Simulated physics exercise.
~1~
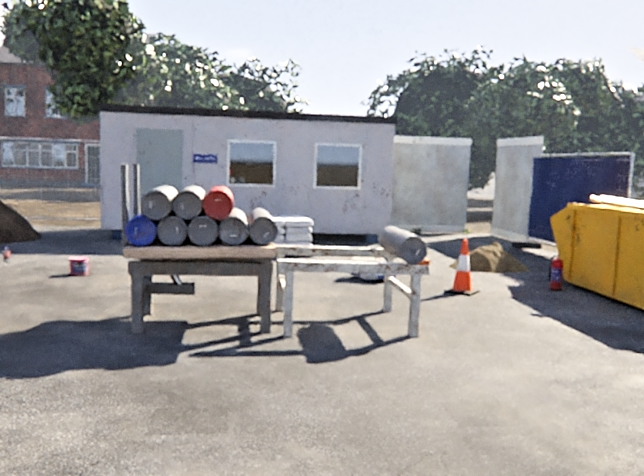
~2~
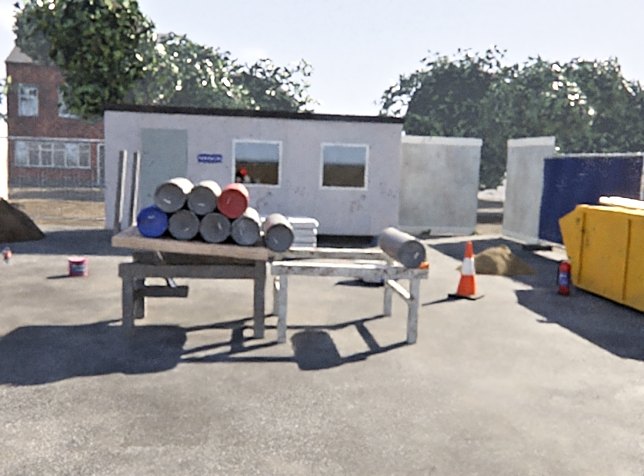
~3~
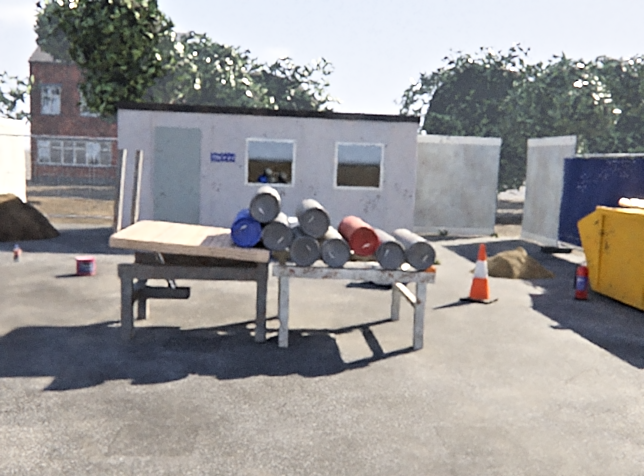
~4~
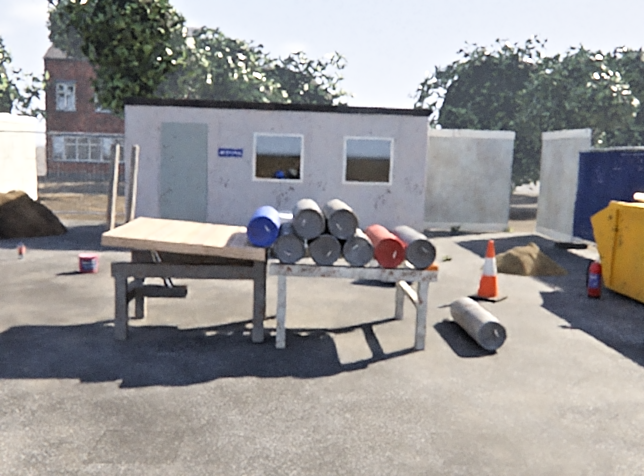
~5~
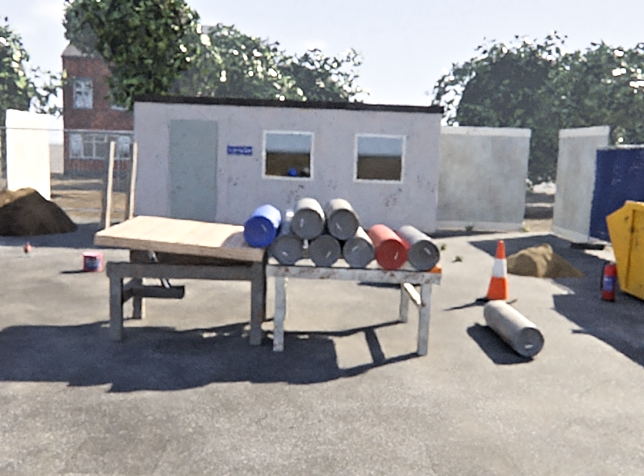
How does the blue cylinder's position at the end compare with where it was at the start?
It starts at the far left of the stack on the left-hand table, and ends further right, at that table's right edge against the cylinders piled on the rack.
